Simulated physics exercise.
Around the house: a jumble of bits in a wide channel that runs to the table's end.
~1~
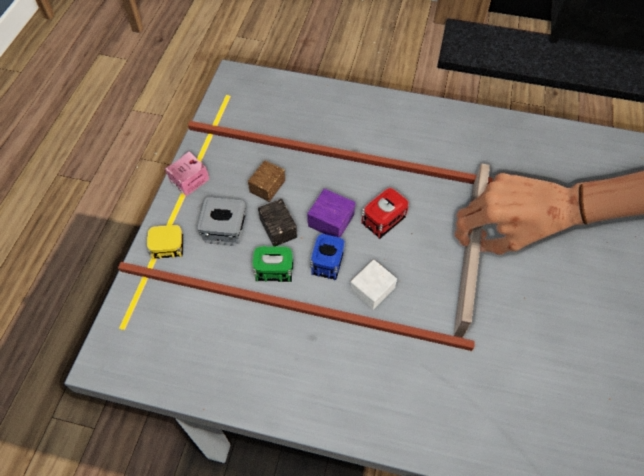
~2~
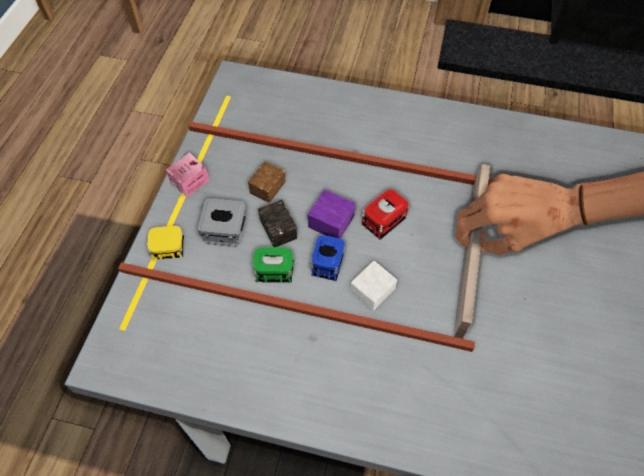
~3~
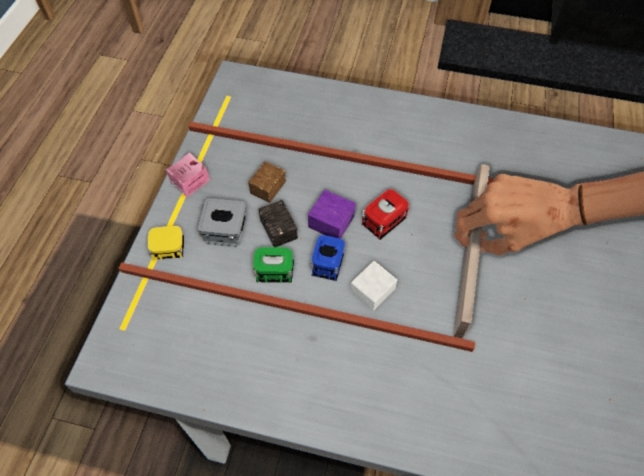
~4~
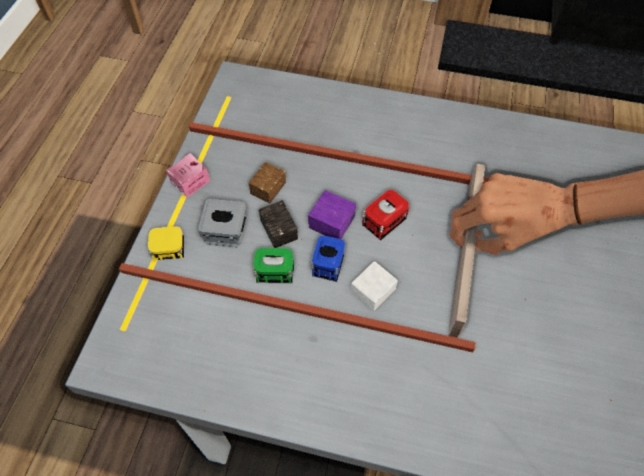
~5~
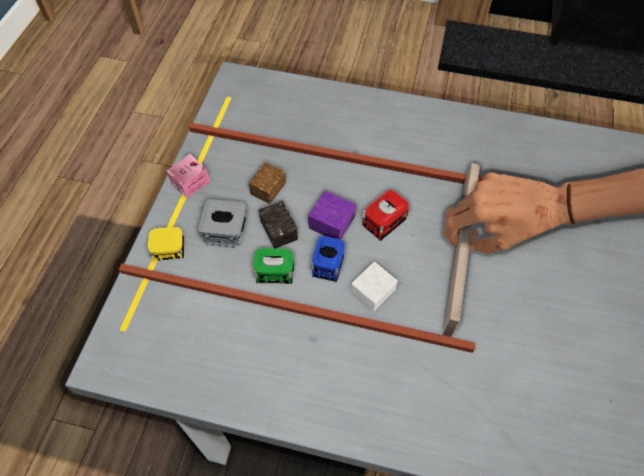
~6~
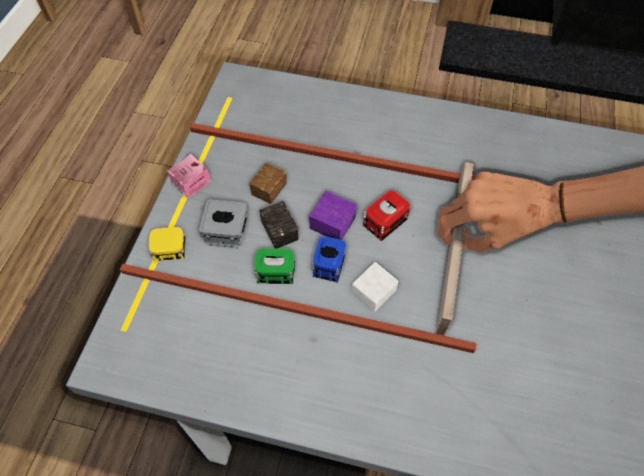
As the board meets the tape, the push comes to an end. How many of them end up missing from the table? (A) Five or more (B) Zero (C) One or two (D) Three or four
(A) Five or more.
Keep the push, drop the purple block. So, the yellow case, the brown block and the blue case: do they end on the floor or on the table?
Yellow case - gone, brown block - safe, blue case - safe.
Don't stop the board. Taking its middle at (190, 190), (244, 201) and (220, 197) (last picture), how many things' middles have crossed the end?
6, 1, 3.
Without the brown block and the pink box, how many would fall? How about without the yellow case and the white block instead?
In the first try 5, in the other 4.
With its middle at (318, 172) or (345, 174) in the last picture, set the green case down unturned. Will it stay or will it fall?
One place after the other: It keeps its spot; it keeps its spot.
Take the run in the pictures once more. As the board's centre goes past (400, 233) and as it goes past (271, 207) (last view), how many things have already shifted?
First 2 and then 9.
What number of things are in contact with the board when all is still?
The answer is 4.
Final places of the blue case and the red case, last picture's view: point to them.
Final spots - blue case (158, 206), red case (175, 178).
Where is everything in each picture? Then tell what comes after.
In the first frame, pink box (187, 174); yellow case (166, 243); grey case (223, 222); board (472, 246); tape (182, 197).
In the second frame, yellow case (166, 243); blue case (328, 258).
In the third frame, grey case (224, 222); green case (274, 265).
In the fourth frame, pink box (188, 176); black block (279, 224).
In the fifth frame, yellow case (167, 244); board (462, 246).
In the sixth frame, pink box (189, 176); yellow case (168, 244); grey case (225, 223); board (455, 245); tape (184, 199).
Early on, none off yet; pink box at rest near (189, 176); yellow case at rest near (168, 244); grey case at rest near (225, 223).
A while later, none off yet; pink box at rest near (189, 176); yellow case travelled a little near (154, 250); grey case travelled about its own width near (186, 226).
Further along, one off so far; pink box travelled about its own width near (163, 171); yellow case in the air near (161, 369); grey case leaning a little near (124, 226).
Finally, the number that fall off is five or more; lost, purple block, green case, black block, grey case, yellow case and pink box.
